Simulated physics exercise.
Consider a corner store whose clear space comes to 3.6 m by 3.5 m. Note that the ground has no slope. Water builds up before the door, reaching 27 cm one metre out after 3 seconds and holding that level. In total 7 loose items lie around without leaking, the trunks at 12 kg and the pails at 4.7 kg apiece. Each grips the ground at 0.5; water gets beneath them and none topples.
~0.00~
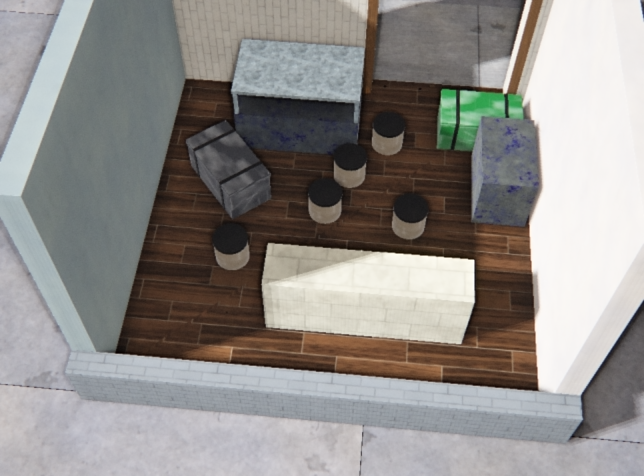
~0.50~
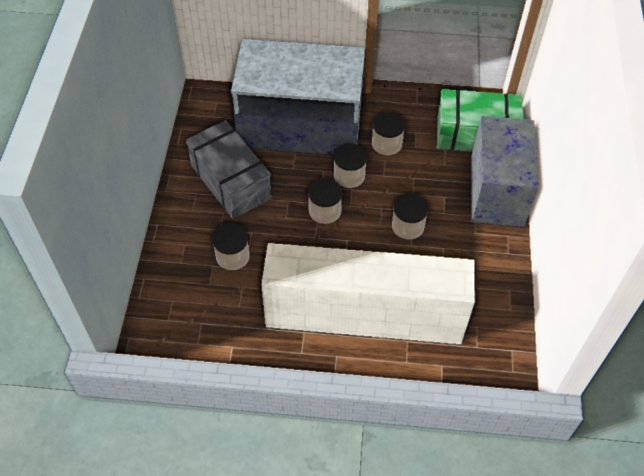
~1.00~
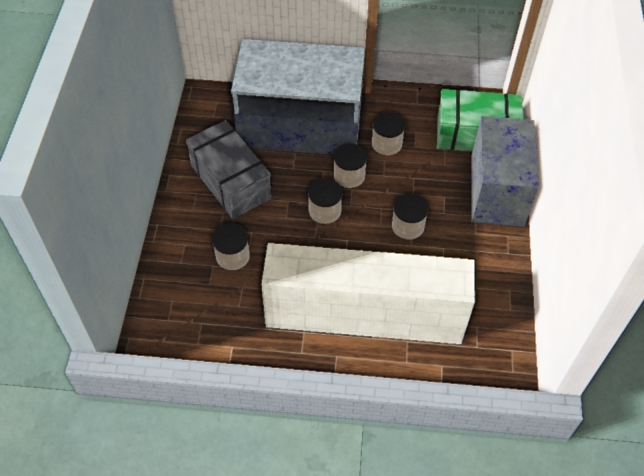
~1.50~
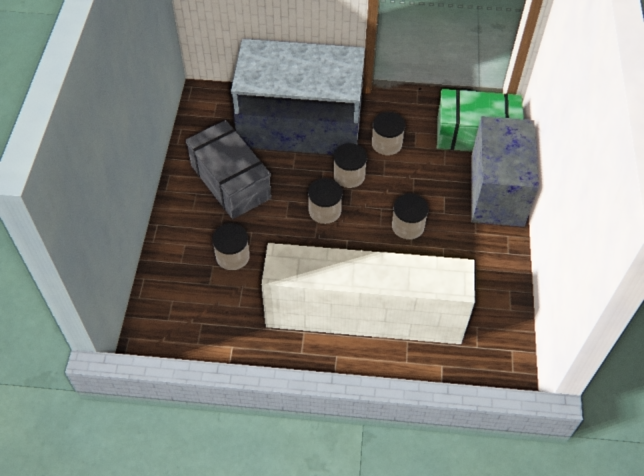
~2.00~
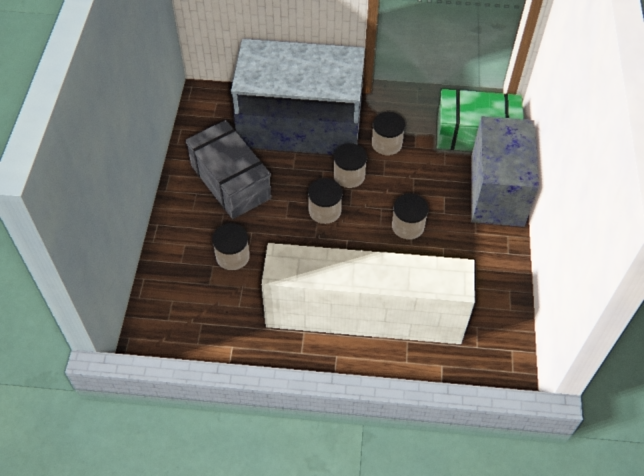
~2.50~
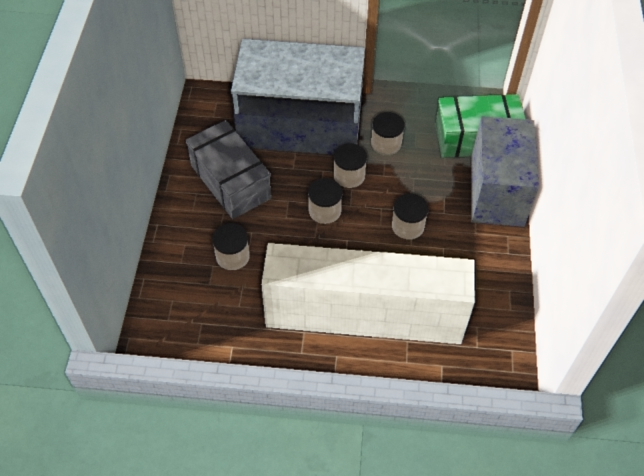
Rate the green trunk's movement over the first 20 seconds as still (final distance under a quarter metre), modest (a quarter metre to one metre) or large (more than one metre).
The rating is large.
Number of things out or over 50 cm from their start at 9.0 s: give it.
Count then: 5.
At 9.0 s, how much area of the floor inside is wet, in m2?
10.5 m2.
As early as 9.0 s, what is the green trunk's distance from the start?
200 cm or so by then.
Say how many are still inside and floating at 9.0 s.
Just then, the number is 7.
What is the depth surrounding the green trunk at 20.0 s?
I'd put it at about 27 cm.
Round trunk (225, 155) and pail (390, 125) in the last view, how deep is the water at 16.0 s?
21 and 26 cm.
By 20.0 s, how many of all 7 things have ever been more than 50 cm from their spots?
By my count, 7.
After 4.0 s the green trunk is near (471, 104), 0.2 m from its start, afloat; 3 afloat.
After 9.0 s the green trunk is near (496, 256), 1.8 m from its start, afloat; 7 afloat.
After 16.0 s the green trunk is near (507, 227), 1.6 m from its start, afloat; 7 afloat.
After 20.0 s the green trunk is near (503, 238), 1.7 m from its start, afloat; 7 afloat.
